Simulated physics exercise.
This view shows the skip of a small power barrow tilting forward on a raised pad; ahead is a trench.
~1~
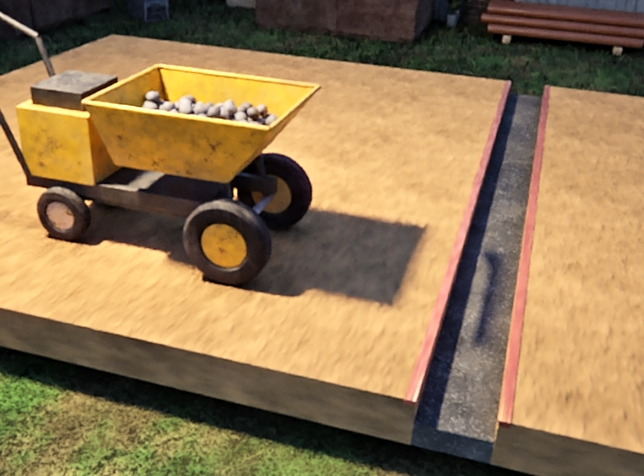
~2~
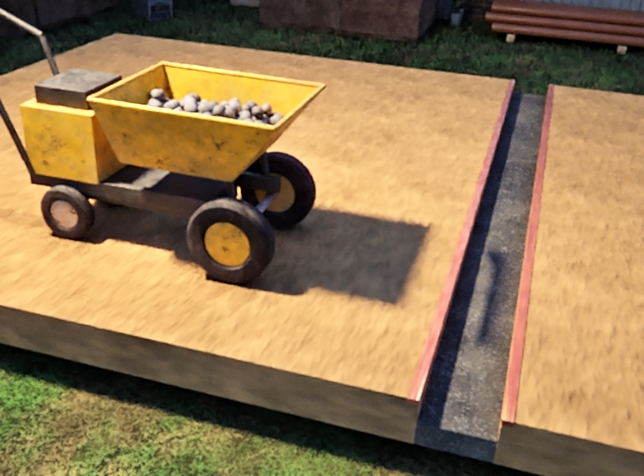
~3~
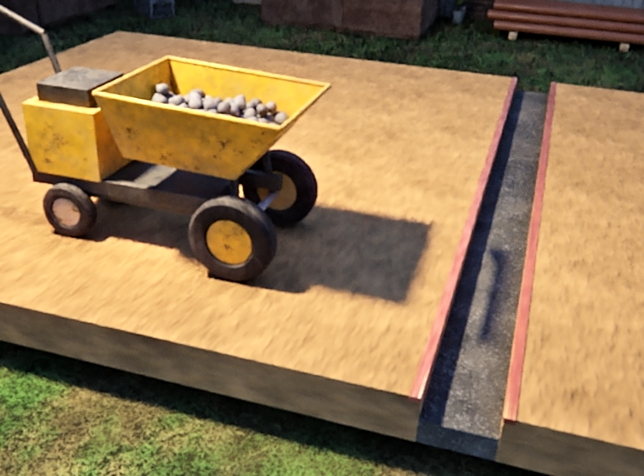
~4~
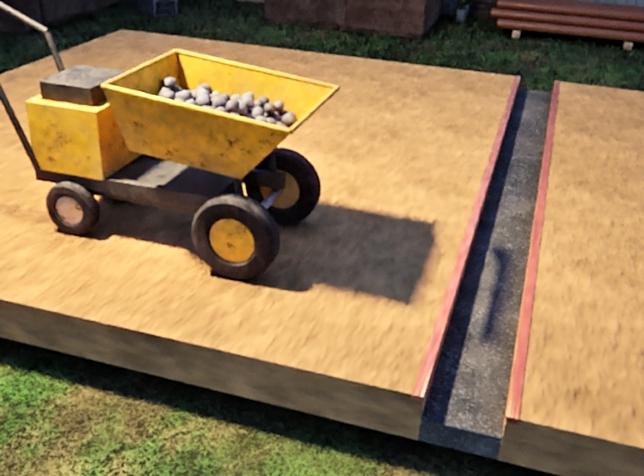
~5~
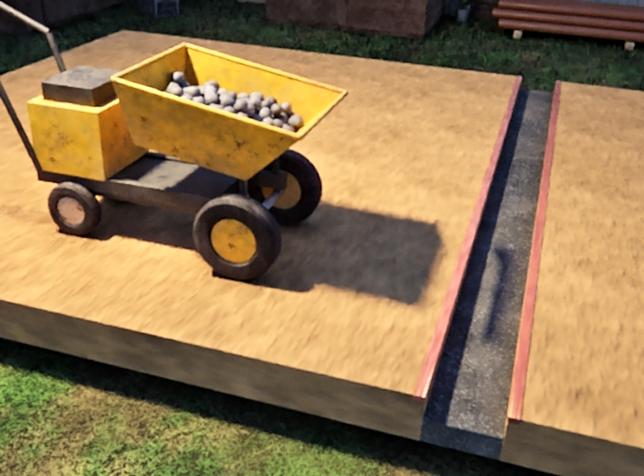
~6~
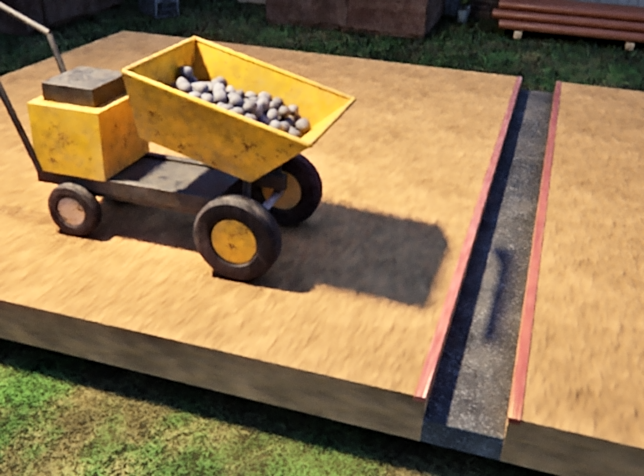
The video shows a small yellow power barrow loaded with round gray cobbles on a raised pad, with a narrow trench to its right; its skip starts level, then gradually tilts forward a little toward the right.
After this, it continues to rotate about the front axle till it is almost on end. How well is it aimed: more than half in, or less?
Short of half.
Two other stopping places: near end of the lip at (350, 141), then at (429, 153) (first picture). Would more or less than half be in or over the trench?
Place one: The greater share; place two: The lesser share.
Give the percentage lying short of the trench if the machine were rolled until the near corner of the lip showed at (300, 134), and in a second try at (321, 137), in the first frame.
The first spot yields roughly 40 percent, the second roughly 20 percent.
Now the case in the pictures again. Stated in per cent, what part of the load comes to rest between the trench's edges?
It works out to roughly 30 percent of the load.
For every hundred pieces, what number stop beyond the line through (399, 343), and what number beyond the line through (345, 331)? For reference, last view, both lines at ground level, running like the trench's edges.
Close to 50 and 90 per cent respectively.
Soon, skip tipped steeply; all in the skip.
A while on, skip tipped steeply; most in the skip; about a quarter short of the trench; a stray few falling.
Towards the end, skip tipped right over; a small part in the skip; about two thirds short of the trench; about a quarter in or heaped over the trench.
Finally, skip tipped right over; a small part in the skip; about two thirds short of the trench; about a quarter in or heaped over the trench; none beyond it.
